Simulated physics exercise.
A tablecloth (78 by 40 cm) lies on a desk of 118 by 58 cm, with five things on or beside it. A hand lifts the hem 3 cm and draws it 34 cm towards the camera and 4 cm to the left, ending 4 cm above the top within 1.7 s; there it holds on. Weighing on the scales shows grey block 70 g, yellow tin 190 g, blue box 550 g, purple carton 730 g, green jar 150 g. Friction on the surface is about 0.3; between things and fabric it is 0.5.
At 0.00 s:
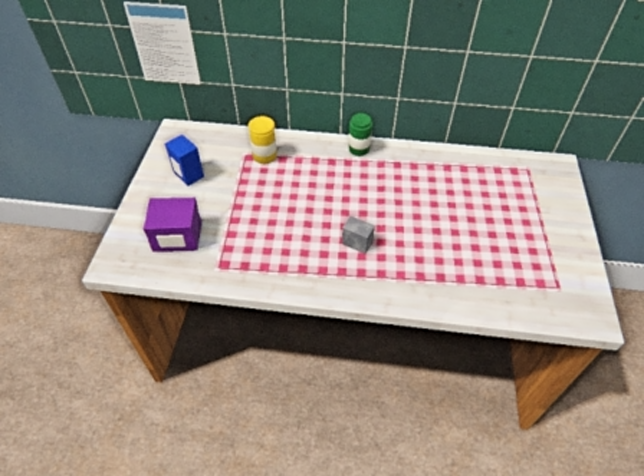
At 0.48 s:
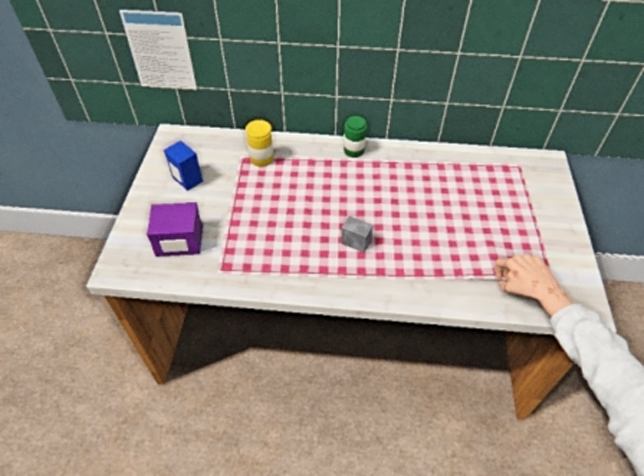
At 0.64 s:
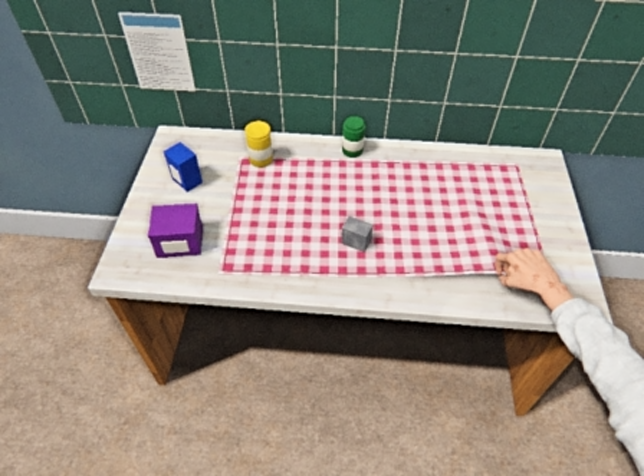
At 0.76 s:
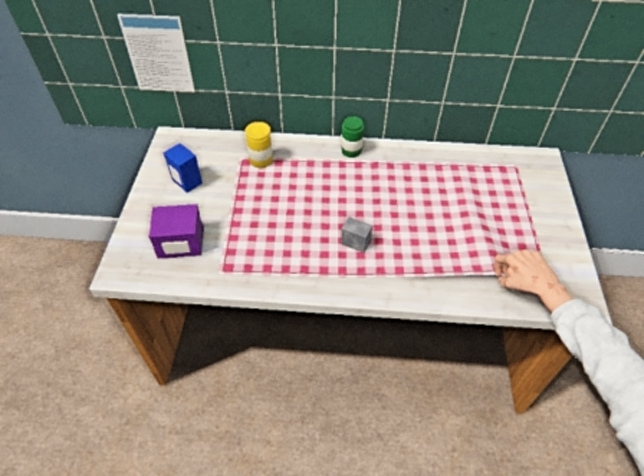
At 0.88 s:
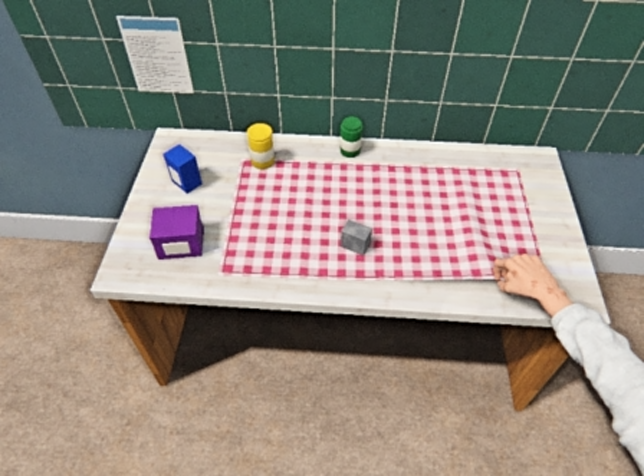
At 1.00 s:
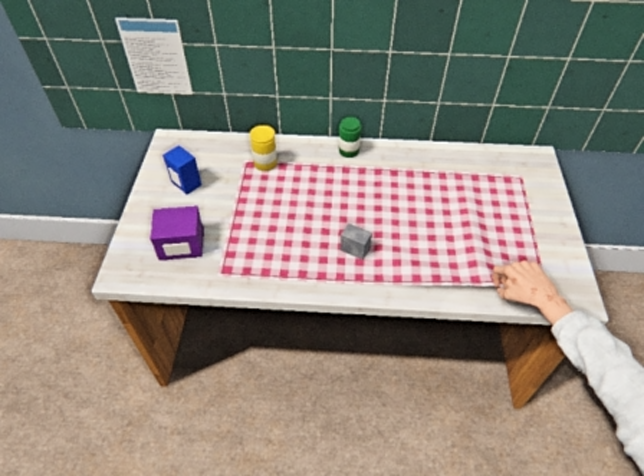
A hand grips the checked tablecloth's right corner and shifts it slightly on the desk.
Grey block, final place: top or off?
It will come off the surface.
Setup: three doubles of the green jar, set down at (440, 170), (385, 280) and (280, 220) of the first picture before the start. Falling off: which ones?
Taking them one by one: Is left on top, then is lost, then is left on top.
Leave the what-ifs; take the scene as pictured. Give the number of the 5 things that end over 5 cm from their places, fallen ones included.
2.
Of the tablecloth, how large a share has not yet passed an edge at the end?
Some 55 in a hundred.
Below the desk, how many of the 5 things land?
Count recorded: 1.
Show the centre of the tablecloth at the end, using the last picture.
Around (413, 302).
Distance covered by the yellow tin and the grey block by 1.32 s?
For the yellow tin, 6 centimetres, and for the grey block, 8 centimetres.
After 1.3 s, 95 % of the tablecloth is still over the top; grey block 8 cm off its start, yellow tin 7 cm off its start.
After 1.7 s, 80 % of the tablecloth is still over the top; grey block 15 cm off its start, yellow tin 13 cm off its start.
After 2.0 s, 65 % of the tablecloth is still over the top; grey block 22 cm off its start at (364, 317), yellow tin 19 cm off its start at (311, 163).
After 2.3 s, 55 % of the tablecloth is still over the top; grey block over the edge, yellow tin 23 cm off its start.
After 3.9 s, 55 % of the tablecloth is still over the top; grey block over the edge, yellow tin 23 cm off its start at (319, 173).
